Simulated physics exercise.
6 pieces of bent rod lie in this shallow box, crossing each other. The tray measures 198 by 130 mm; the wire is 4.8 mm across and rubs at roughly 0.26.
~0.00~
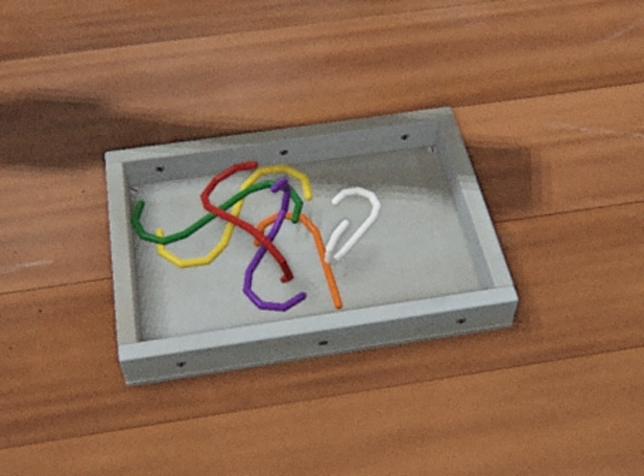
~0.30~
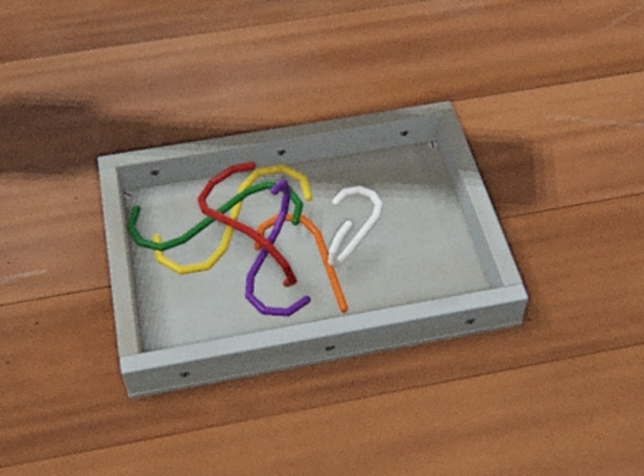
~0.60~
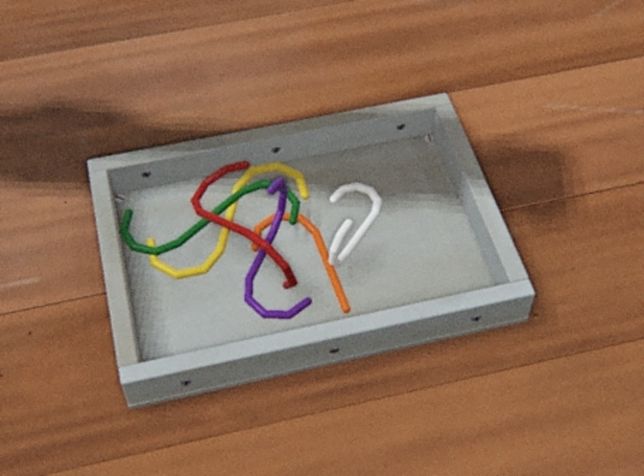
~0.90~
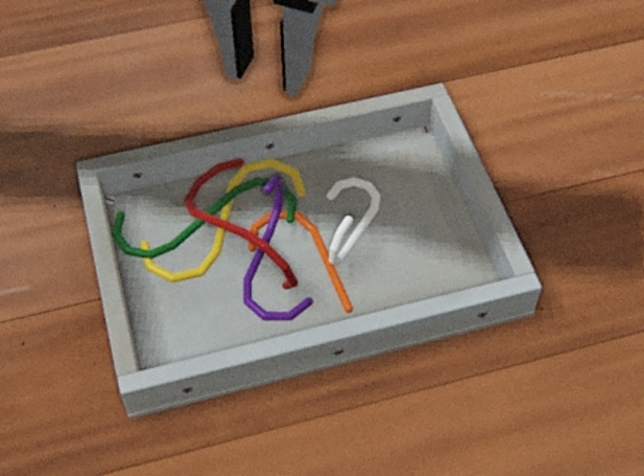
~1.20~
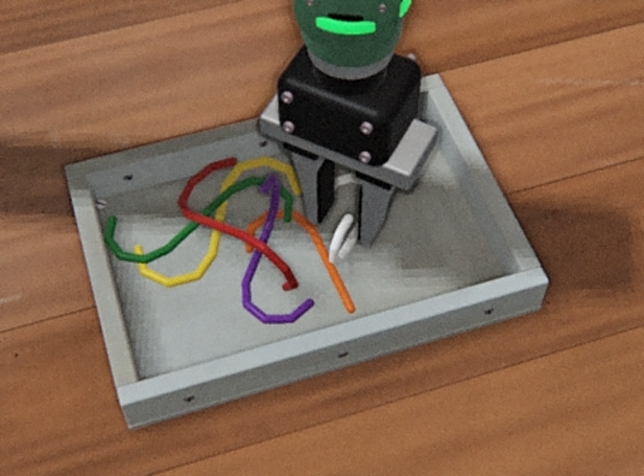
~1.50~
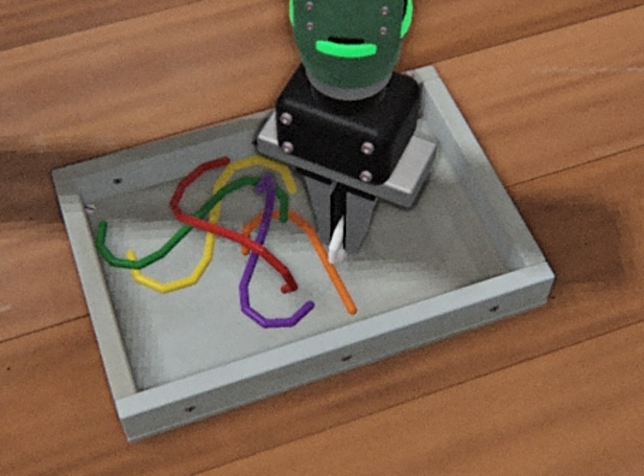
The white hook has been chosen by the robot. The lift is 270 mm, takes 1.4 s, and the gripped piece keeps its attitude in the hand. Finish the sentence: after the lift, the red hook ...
... still lies in the tray.
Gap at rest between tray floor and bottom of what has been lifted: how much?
I'd put it at around 270 mm.
By 1.92 s, lowest point more than 20 mm over the tray floor, white hook 58 mm.
By 2.27 s, lowest point more than 20 mm over the tray floor, white hook 158 mm.
By 2.90 s, lowest point more than 20 mm over the tray floor, white hook 272 mm.
Finally, hanging white hook 272 mm; the other 5 are down.
